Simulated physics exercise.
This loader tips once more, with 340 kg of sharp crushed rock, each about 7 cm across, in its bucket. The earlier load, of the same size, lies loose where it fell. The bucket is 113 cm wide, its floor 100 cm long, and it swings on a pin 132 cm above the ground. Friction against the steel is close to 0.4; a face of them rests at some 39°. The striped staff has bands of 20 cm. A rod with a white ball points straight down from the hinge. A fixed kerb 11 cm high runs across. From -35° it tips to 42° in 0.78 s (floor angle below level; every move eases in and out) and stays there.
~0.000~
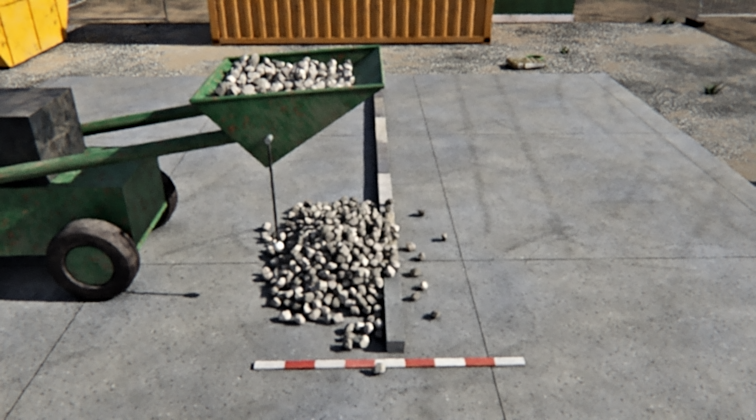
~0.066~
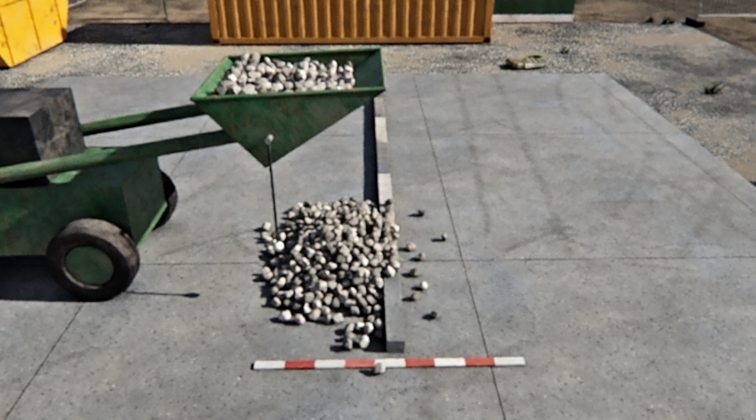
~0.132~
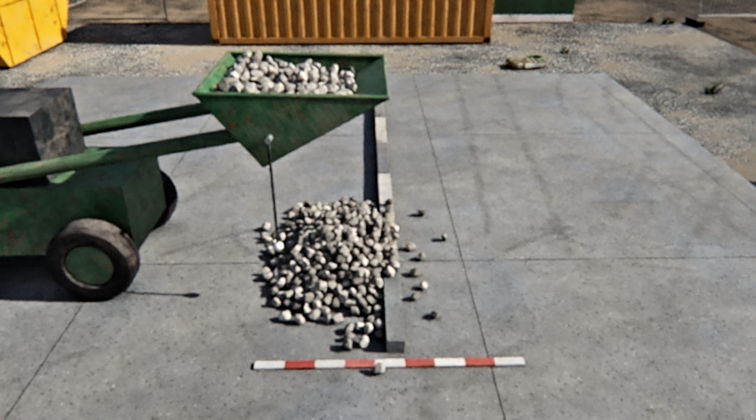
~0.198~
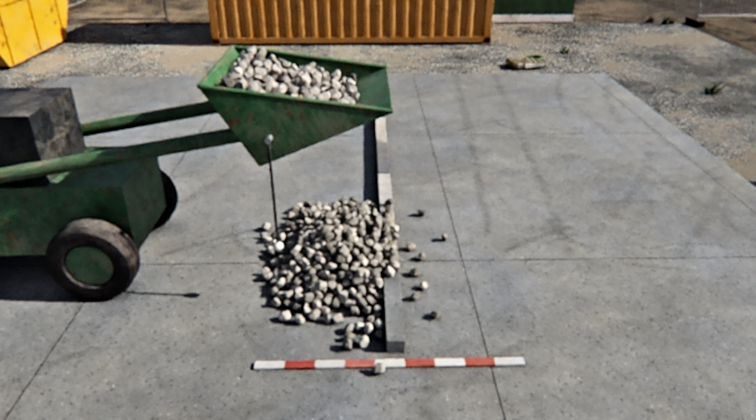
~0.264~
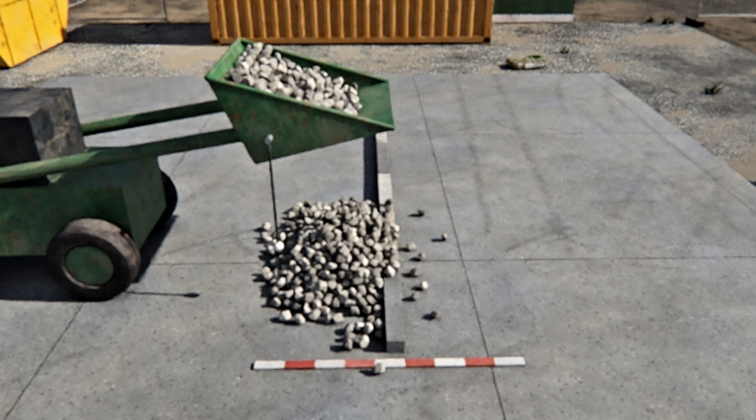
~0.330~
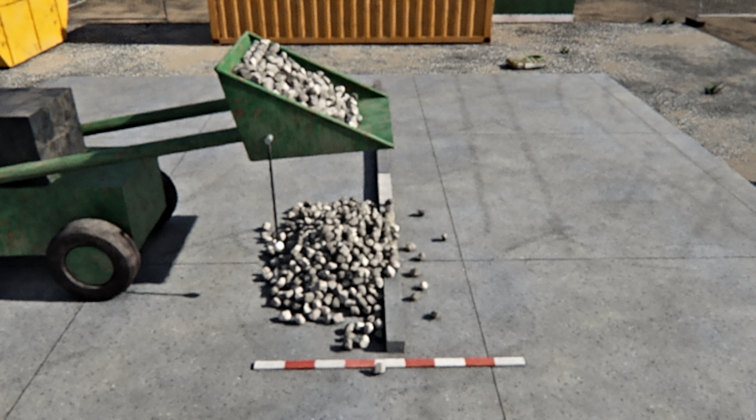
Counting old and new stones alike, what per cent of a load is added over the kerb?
Close to 78 parts in a hundred.
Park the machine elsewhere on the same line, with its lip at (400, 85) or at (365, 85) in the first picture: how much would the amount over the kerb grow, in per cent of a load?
About 95 and 55 per cent.
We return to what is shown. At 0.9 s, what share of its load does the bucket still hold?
Roughly 90 per cent is still inside.
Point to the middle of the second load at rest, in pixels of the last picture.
Near (421, 243).
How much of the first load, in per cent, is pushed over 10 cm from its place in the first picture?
Roughly 0 per cent of them.
After 0.6 s the floor is at 29°; in per cent of one load, 100 in the bucket, 99 on this side of the kerb, 1 over the kerb; the foremost stones are at (423, 262).
After 0.9 s the floor is at 42°; in per cent of one load, 89 in the bucket, 109 on this side of the kerb, 1 over the kerb; the foremost stones are at (423, 262).
After 1.2 s the floor is at 42°; in per cent of one load, 27 in the bucket, 142 on this side of the kerb, 30 over the kerb; the foremost stones are at (452, 249).
After 3.8 s the floor is at 42°; in per cent of one load, 0 in the bucket, 121 on this side of the kerb, 79 over the kerb; the foremost stones are at (542, 263). Net gain over the kerb, 78.
